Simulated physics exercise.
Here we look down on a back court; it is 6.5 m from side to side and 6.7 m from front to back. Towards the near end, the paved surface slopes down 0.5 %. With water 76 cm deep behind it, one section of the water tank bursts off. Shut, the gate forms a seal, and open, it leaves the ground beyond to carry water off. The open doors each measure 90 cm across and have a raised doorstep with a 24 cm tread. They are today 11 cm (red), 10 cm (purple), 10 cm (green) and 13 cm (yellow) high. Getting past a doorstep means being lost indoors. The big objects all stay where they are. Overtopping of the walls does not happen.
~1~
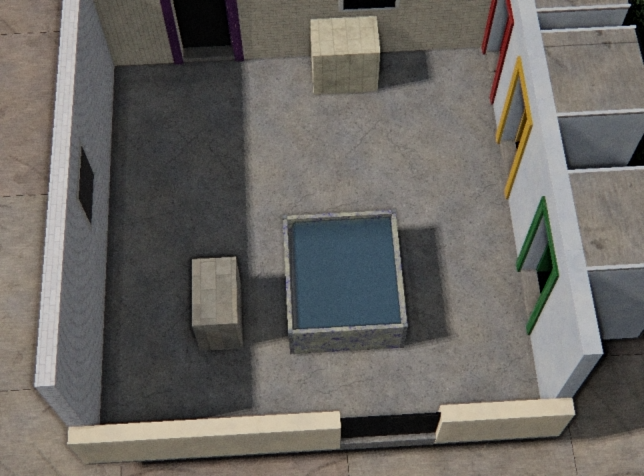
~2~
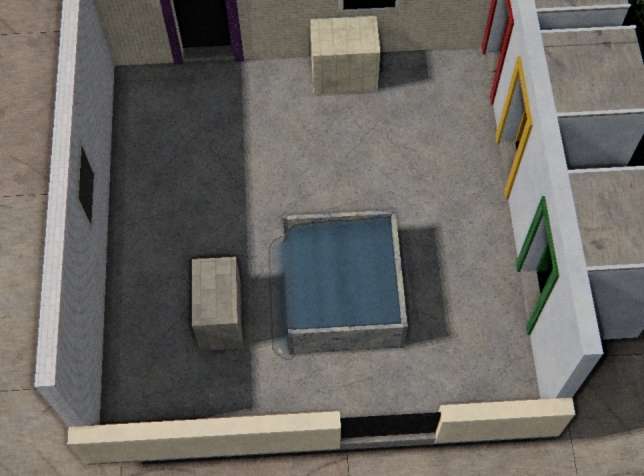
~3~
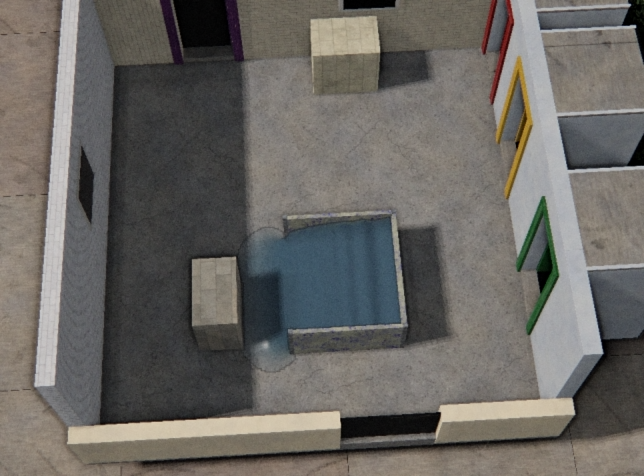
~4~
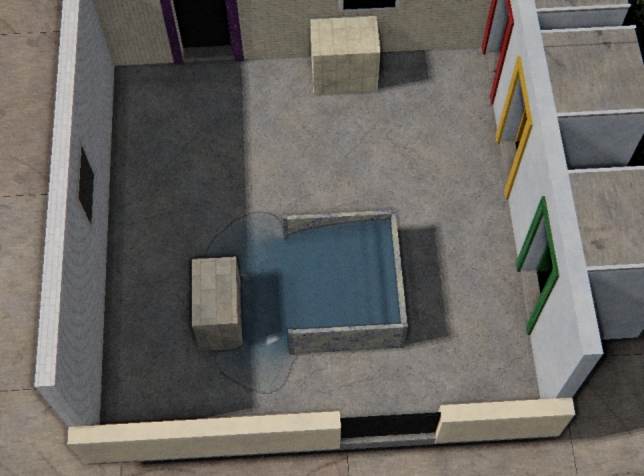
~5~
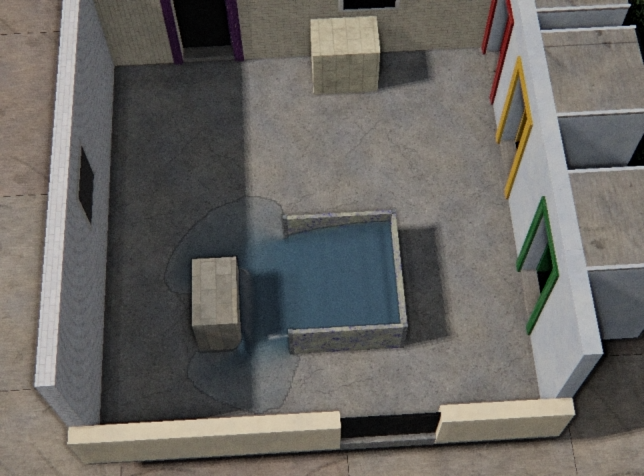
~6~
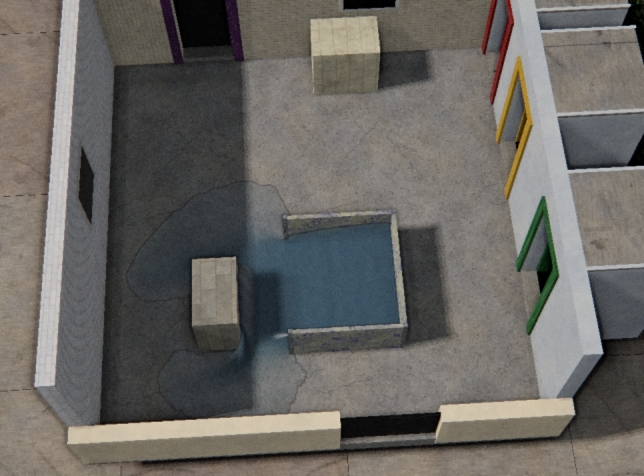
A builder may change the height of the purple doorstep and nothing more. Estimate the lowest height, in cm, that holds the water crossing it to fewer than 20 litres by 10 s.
My estimate is 9 cm.
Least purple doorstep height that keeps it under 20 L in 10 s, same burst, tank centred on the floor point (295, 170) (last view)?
It must be around 9.0 cm tall.
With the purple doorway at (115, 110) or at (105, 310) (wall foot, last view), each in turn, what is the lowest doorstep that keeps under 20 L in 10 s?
First place around 10.5 cm, second around 12.0 cm.
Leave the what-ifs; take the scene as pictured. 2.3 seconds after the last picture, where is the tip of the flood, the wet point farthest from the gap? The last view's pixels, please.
Look about (115, 67) in the last picture.
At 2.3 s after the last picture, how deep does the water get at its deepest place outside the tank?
It gets to close to 30 centimetres there.
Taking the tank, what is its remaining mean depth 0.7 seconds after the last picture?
It averages roughly 29 centimetres.
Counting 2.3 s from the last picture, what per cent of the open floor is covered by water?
Wet: Close to 55 %.
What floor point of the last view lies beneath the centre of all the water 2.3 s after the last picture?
Look at about (226, 267) in the last view.
Then, 0.7 s after the last picture water covers 25 % of the floor, deepest (44 cm) near (246, 318); it has not reached the purple door.
Then, 2.3 s after the last picture water covers 55 % of the floor, deepest (30 cm) near (115, 67); 16 cm at the purple door, 1 litre in over its 10 cm doorstep.
Then, 9.3 s after the last picture water covers 95 % of the floor, deepest (10 cm) near (242, 186); 7 cm at the purple door, 14 litres in over its 10 cm doorstep.
At the purple door as built, the water peaked near 16 cm, 2.3 s after the last picture.
Run again over the same 10 s with other heights there, 32 litres in over 8 cm, 9 litres over 11 cm. The limit of 20 litres is kept from about 9 cm up.
